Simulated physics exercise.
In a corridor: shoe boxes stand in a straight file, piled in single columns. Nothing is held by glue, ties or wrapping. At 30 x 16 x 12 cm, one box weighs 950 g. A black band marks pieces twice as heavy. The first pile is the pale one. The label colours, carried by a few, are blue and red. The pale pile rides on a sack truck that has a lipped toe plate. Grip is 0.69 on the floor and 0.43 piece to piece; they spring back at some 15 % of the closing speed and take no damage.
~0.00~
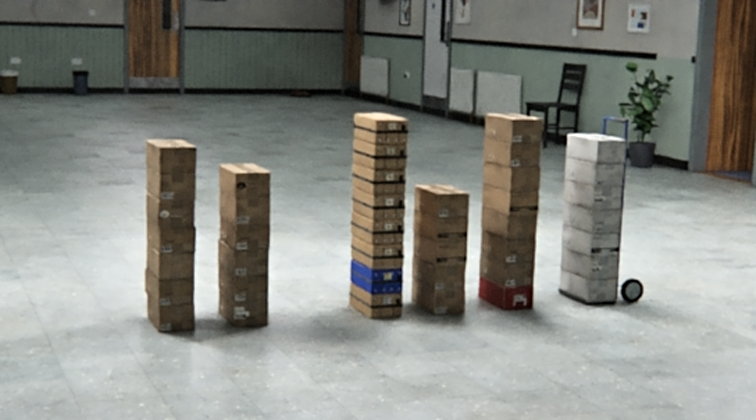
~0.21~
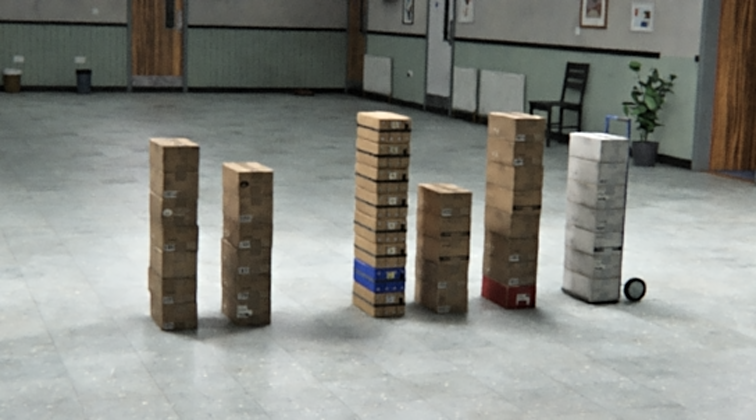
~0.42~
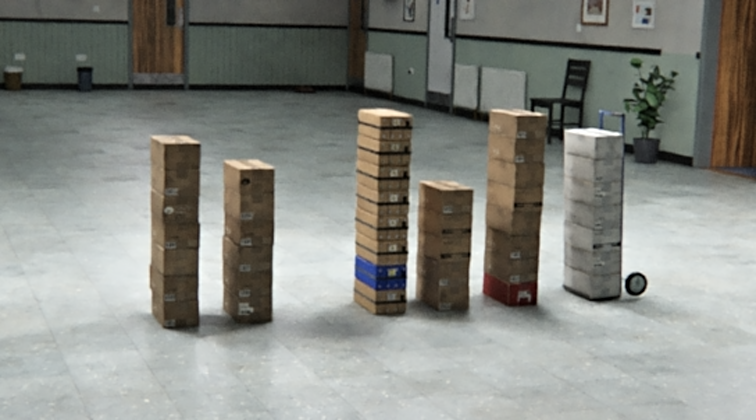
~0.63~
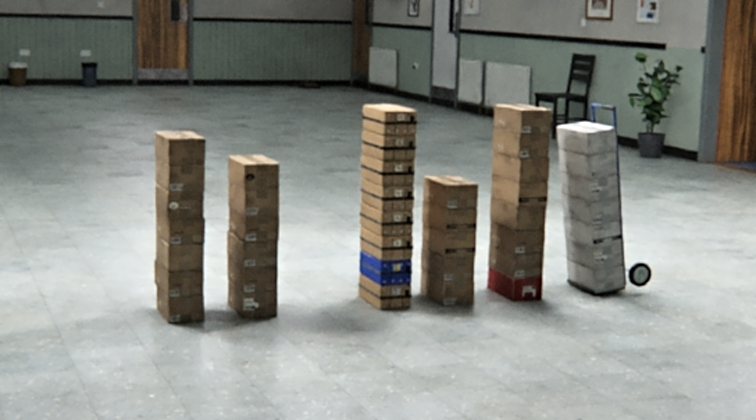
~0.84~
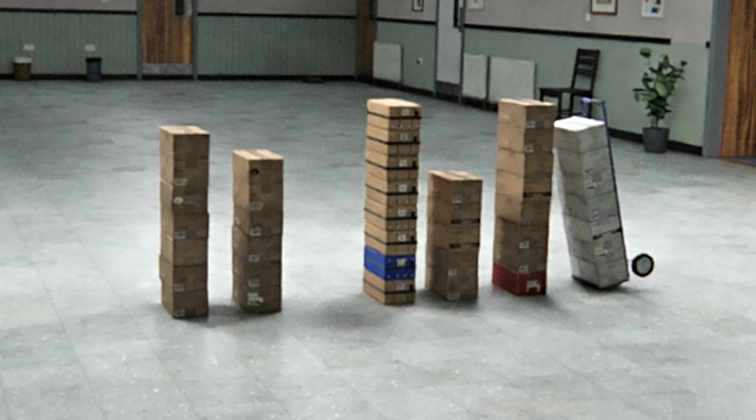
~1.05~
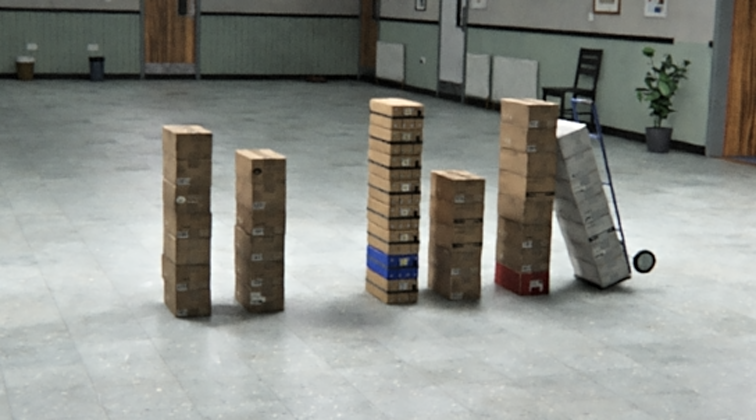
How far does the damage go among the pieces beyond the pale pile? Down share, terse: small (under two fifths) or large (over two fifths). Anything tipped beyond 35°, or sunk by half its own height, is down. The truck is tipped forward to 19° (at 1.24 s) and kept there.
Large.
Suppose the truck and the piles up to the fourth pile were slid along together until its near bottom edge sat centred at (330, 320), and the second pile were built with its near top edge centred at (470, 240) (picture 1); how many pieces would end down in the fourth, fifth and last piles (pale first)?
In that case fourth 0, fifth 0, last 0.
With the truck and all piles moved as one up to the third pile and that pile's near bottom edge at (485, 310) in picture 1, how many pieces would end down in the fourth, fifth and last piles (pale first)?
Pile by pile, fourth 8, fifth 5, last 6.
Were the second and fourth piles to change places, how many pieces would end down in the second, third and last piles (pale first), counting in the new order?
Pile by pile, you'd see second at 0, third at 0 and last at 0 down.
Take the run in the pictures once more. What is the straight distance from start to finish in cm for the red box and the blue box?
Distances: Red 10, blue 30 (cm).
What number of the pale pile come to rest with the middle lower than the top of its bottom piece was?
Count: 2.
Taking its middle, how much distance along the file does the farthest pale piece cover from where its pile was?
Around 80 centimetres.
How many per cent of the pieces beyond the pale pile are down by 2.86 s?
60 per cent at that moment.
Around 1.68 s, 7 of the pale pile down; none of the 34 other boxes down, 8 disturbed; red box tipped 18°.
Around 2.36 s, 7 of the pale pile down; 8 of the 34 other boxes down; red box tipped 43°; blue box tipped 14°.
Around 2.86 s, 7 of the pale pile down; 21 of the 34 other boxes down; blue box tipped 67°, 8 cm lower; red box tipped 48°.
Around 3.40 s, 7 of the pale pile down; 32 of the 34 other boxes down; blue box on its side; red box tipped 48°.
Finally (4.3 s), 7 of the pale pile down; 32 of the 34 other boxes down; blue box on its side; red box tipped 48°. That is 94 per cent. Seen by the last camera, middles, blue box near (336, 283), red box near (510, 270).
